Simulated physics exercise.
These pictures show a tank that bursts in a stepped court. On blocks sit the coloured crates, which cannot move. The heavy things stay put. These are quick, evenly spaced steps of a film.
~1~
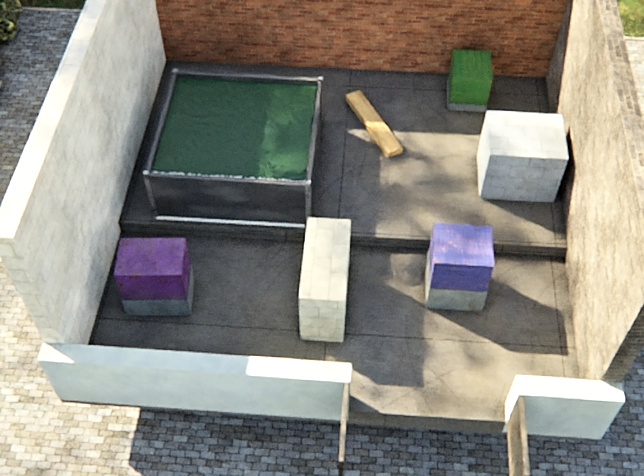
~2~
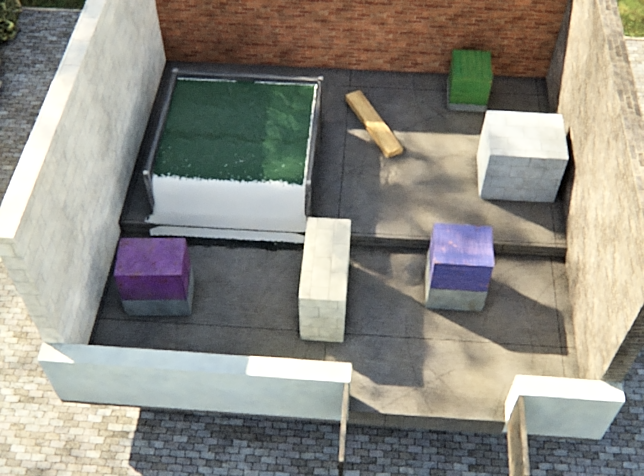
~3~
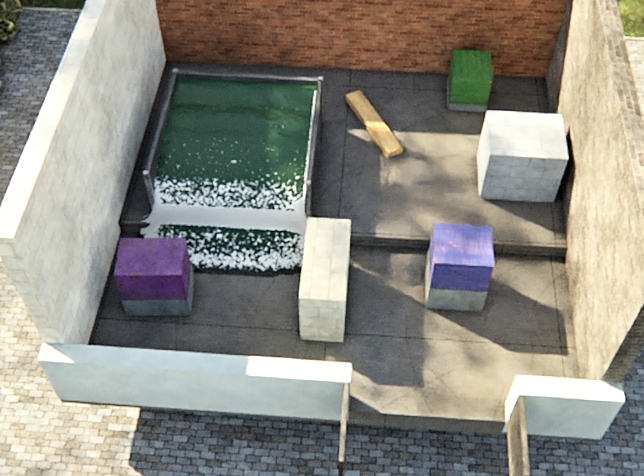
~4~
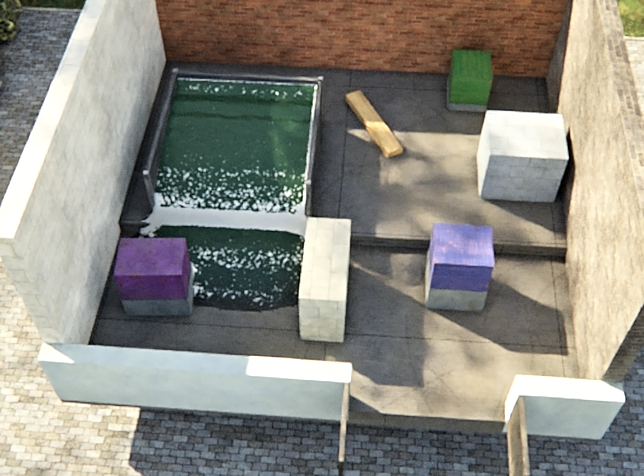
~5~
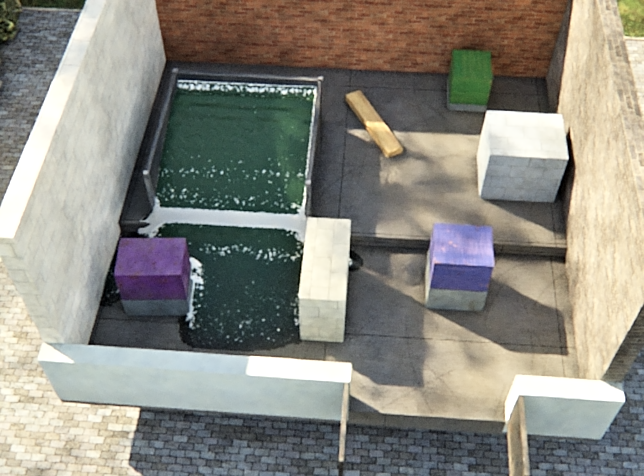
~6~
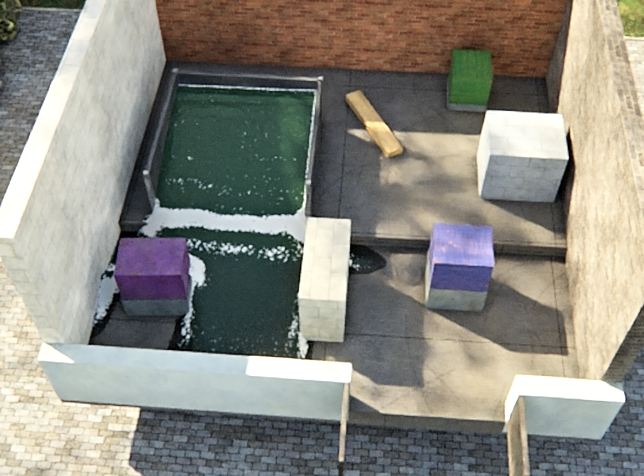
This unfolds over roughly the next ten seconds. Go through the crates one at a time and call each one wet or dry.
The green crate is dry. The blue crate is dry. The purple crate is wet.
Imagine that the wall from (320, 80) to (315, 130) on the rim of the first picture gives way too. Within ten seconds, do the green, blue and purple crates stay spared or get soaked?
Then the green crate gets flooded, the blue crate is untouched and the purple crate is untouched.
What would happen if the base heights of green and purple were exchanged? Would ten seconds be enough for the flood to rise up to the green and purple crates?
Green stays clear, purple gets flooded.
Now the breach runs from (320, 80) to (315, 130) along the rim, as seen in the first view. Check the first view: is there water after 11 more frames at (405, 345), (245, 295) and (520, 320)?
Spared, then spared, then sodden.
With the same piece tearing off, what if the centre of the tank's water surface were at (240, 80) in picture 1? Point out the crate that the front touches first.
Answer: The purple crate.
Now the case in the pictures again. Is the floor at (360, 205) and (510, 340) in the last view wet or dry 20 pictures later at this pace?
First spot spared, second spot inundated.
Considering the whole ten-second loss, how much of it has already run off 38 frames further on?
My guess would be around 35 percent.
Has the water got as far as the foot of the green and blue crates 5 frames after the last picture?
Checking each: Green crate negative; blue crate affirmative.
A moment on, water covers 30 % of the floor; the green crate not reached, the blue crate water round its plinth, the purple crate water round its plinth.
Next, water covers 45 % of the floor; the green crate not reached, the blue crate water round its plinth, the purple crate water round its plinth.
Then, water covers 55 % of the floor; the green crate not reached, the blue crate water round its plinth, the purple crate water round its plinth.
Later, water covers 70 % of the floor; the green crate not reached, the blue crate water round its plinth, the purple crate water round its plinth.
In the end, water covers 75 % of the floor; the green crate stayed above the water, the blue crate stayed above the water, the purple crate was topped.
